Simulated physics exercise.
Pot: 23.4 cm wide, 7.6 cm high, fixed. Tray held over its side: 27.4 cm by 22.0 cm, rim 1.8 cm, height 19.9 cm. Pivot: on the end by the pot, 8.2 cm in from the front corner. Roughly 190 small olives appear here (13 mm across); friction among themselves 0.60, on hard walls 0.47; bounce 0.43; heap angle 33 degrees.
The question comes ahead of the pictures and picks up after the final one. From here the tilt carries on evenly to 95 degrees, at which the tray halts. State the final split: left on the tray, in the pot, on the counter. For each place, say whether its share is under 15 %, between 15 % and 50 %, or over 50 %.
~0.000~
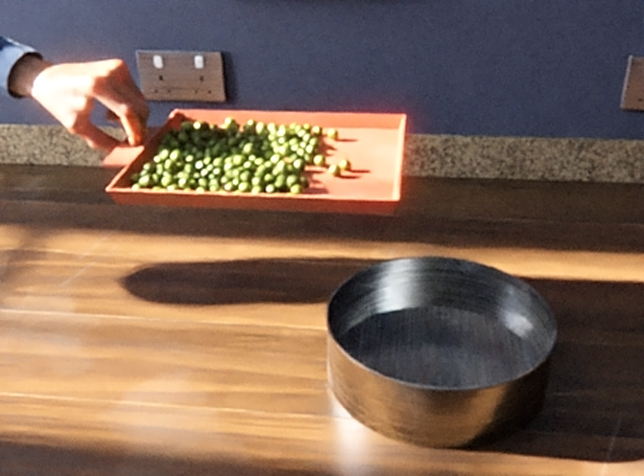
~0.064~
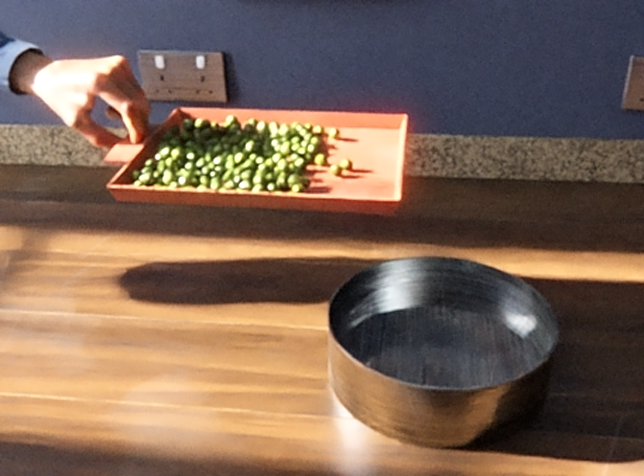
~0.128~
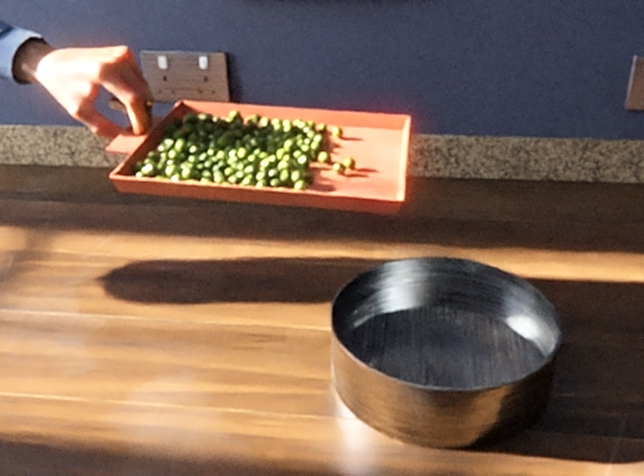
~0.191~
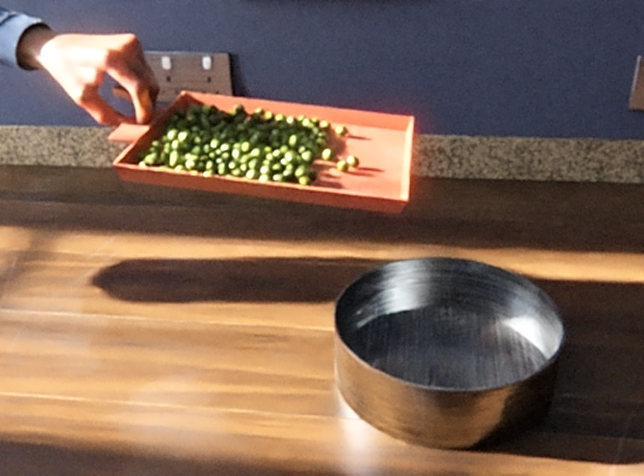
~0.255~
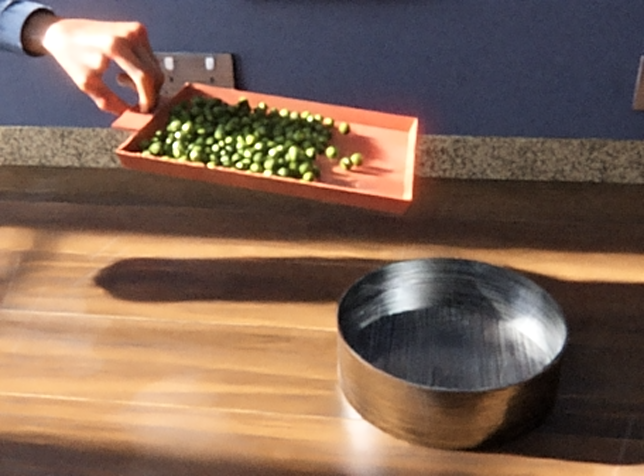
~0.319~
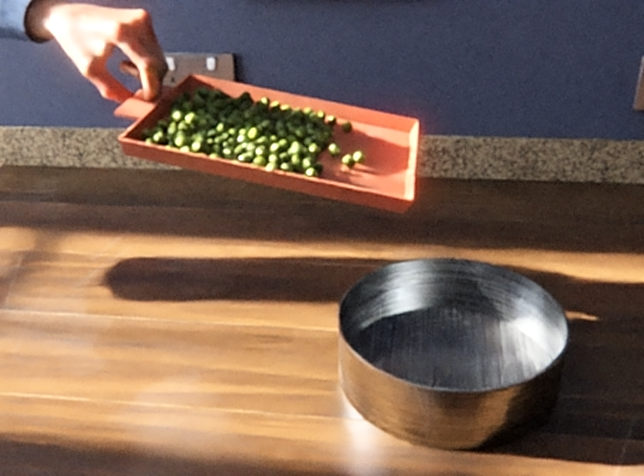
Tray: Going to get a small portion, pot: Going to get a middle portion, counter: Going to get the main portion.
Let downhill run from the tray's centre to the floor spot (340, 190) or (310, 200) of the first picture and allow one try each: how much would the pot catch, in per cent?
Around 100 % for the first direction, around 70 % for the second.
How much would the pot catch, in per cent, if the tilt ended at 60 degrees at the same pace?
0 per cent.
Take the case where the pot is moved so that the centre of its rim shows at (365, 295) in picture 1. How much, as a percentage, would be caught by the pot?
About 25 per cent.
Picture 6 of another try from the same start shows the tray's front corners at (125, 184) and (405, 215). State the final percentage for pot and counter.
Split: Pot = 45, counter = 55.
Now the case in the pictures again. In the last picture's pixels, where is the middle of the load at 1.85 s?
Load centre est.: (401, 115) px.
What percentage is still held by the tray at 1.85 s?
I'd say close to 90 per cent.
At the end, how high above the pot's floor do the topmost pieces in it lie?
It gets to about 2.5 cm.
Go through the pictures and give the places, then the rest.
The first picture shows tray tilt 0 degrees, front corners at (114, 187) and (393, 197); middle of the pieces at (237, 158); pot at (439, 313).
The second picture shows tray tilt 1 degrees, front corners at (115, 184) and (394, 197); middle of the pieces at (238, 156).
The third picture shows tray tilt 3 degrees, front corners at (117, 175) and (398, 197); middle of the pieces at (241, 151).
The fourth picture shows tray tilt 6 degrees, front corners at (121, 163) and (402, 197), lowest corner right back; middle of the pieces at (244, 144).
The fifth picture shows tray tilt 8 degrees, front corners at (124, 150) and (406, 196), lowest corner right back; middle of the pieces at (248, 138).
The sixth picture shows tray tilt 11 degrees, front corners at (126, 138) and (408, 196), lowest corner right back; middle of the pieces at (250, 131); pot at (451, 315). Its pace works out near 40 degrees a second.
After 1.24 s, tilt 50 degrees; the tray holds 95 %, the pot 0 %.
After 1.85 s, tilt 76 degrees; the tray holds 90 %, the pot 0 %.
After 2.51 s, tilt 95 degrees; the tray holds 0 %, the pot 35 %.
At rest (3.2 s), tray 0 %, pot 35 %, counter 65 %.
